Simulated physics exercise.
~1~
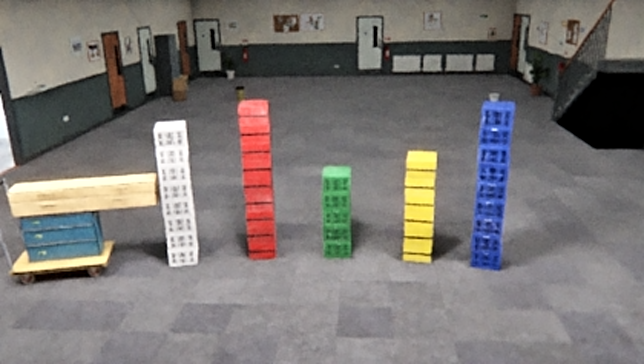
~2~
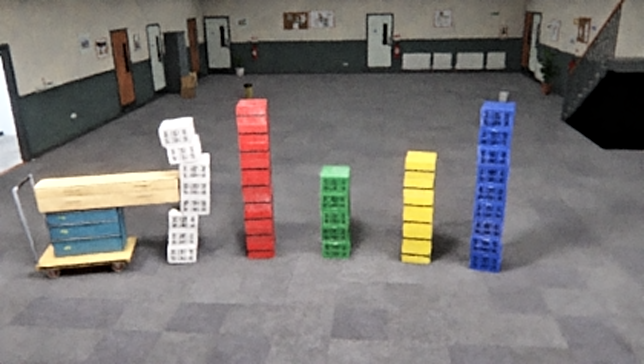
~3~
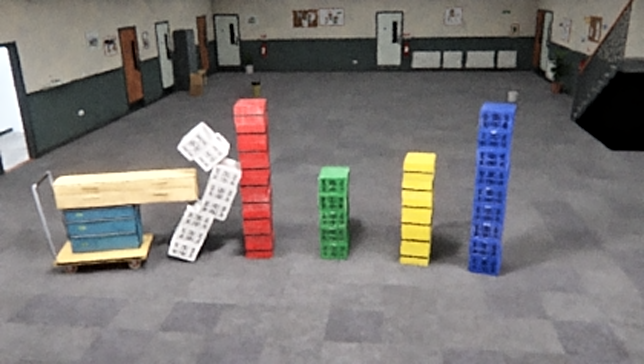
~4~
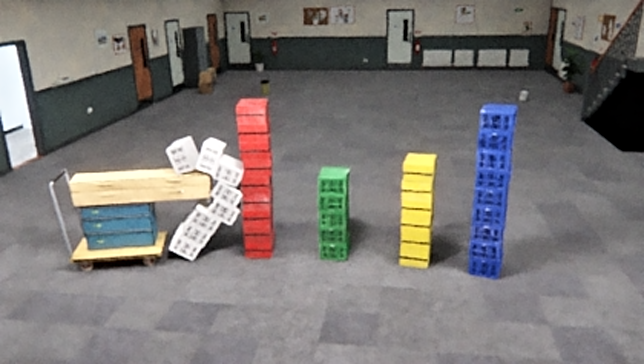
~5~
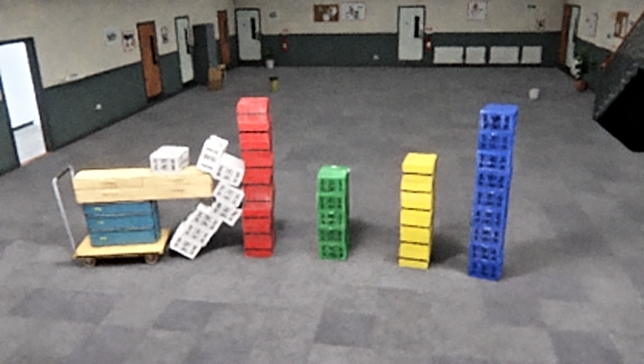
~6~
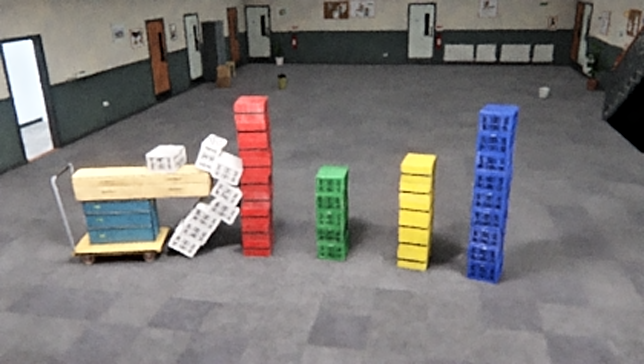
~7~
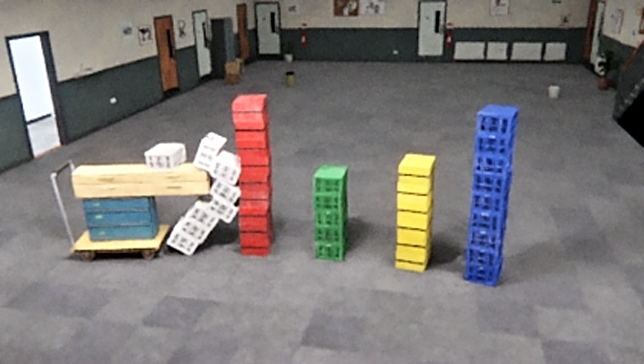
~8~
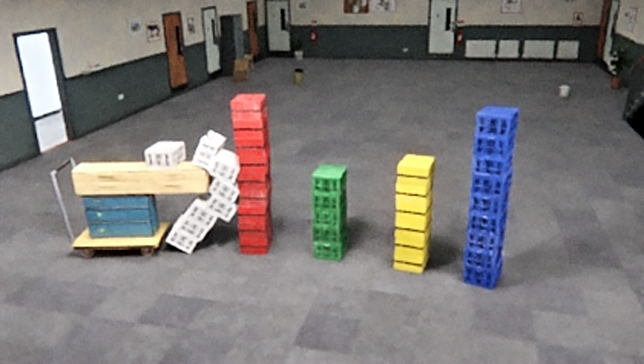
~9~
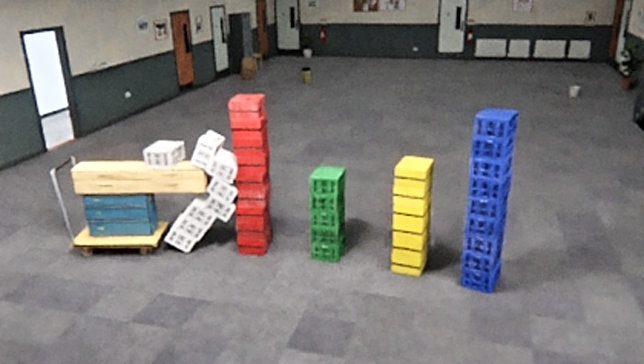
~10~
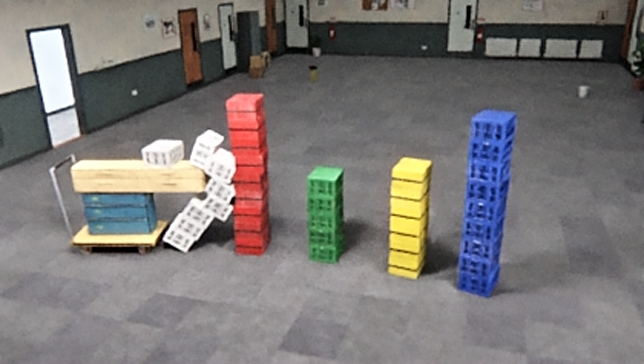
A trolley carrying a long wooden case rolled right into the white stack of crates, which buckled and slumped against the red column, one crate landing on the case; the trolley stopped, and the red, green, yellow and blue stacks stayed standing.
